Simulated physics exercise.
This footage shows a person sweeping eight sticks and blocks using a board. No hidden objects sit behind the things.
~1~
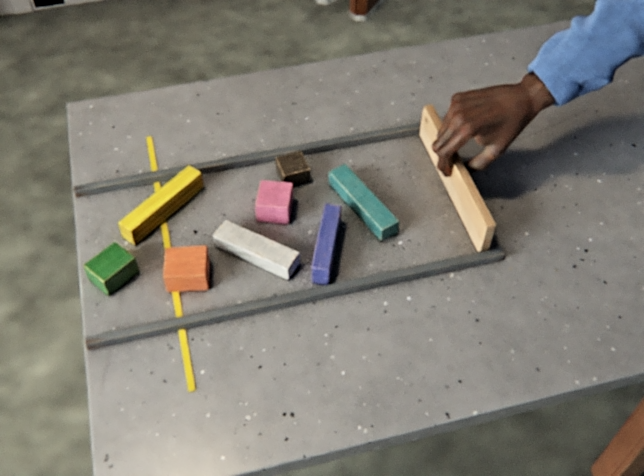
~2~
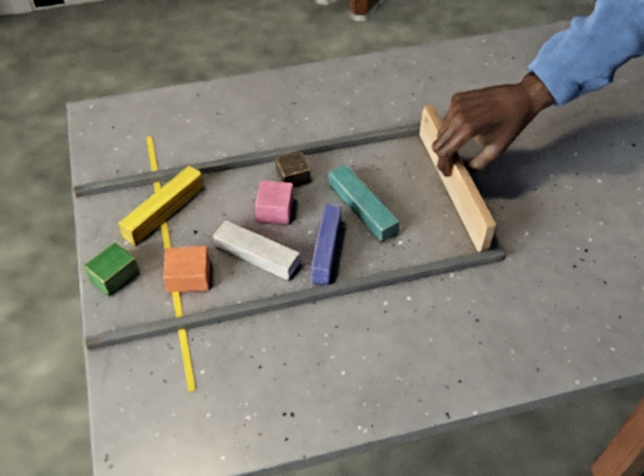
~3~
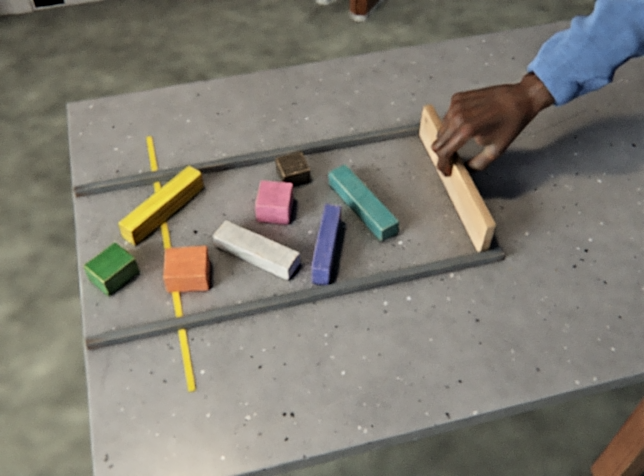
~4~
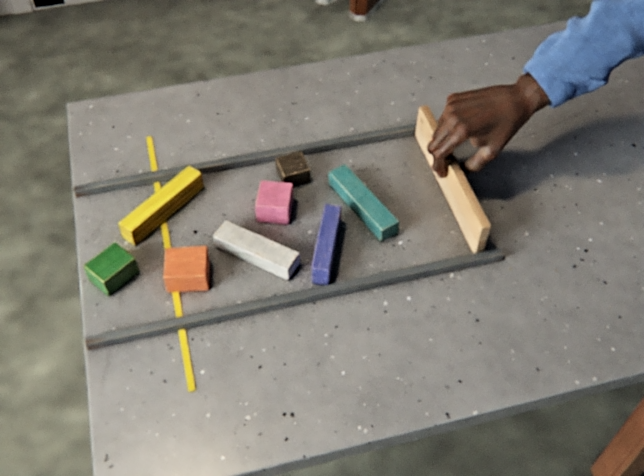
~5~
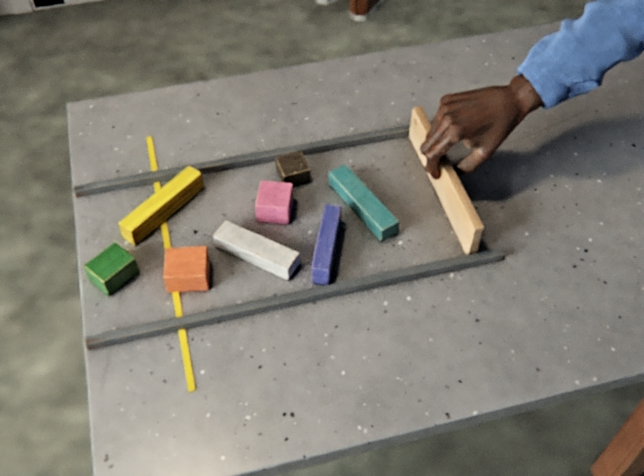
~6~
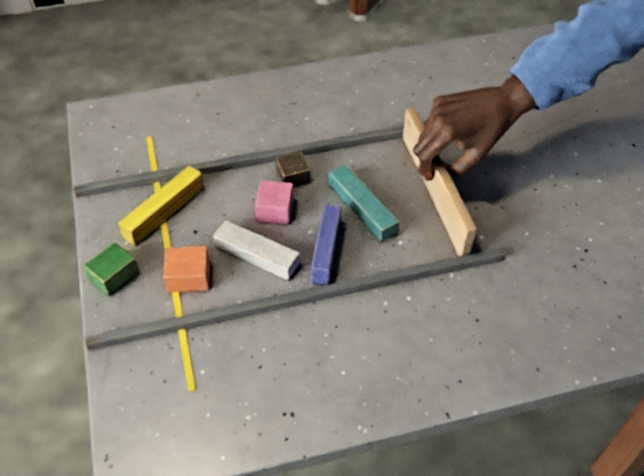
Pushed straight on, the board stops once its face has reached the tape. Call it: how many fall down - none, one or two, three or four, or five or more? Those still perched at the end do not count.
Call: One or two fall down.
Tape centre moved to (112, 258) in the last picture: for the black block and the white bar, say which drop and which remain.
Black block: Is still there, white bar: Is gone.
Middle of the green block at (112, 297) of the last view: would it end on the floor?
Lab note: Started there, it ends up below.
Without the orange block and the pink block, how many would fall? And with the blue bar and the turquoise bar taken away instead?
The first removal gives 1, the second gives 0.
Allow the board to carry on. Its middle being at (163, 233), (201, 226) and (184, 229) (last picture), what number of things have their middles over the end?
Over the end: 1, 0, 0.
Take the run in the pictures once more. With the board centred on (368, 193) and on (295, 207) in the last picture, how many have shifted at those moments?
1 and 5.
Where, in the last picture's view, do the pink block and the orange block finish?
Pink block: (125, 235); orange block: (89, 311).
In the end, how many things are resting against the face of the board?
All in all, 2.
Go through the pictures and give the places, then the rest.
Green block (112, 268); yellow stick (163, 204); orange block (187, 269); board (455, 176); tape (168, 247), in the first frame.
Yellow stick (163, 204); black block (293, 170), in the second frame.
Orange block (187, 269); board (455, 176), in the third frame.
Green block (112, 269); turquoise bar (363, 202), in the fourth frame.
Yellow stick (163, 204); pink block (275, 202), in the fifth frame.
Green block (112, 269); yellow stick (163, 204); orange block (187, 269); board (437, 179); tape (168, 247), in the sixth frame.
Soon after, none off yet; green block at rest near (112, 269); yellow stick at rest near (163, 204); orange block at rest near (187, 269).
In the end, the number that fall off is one or two; gone, green block.
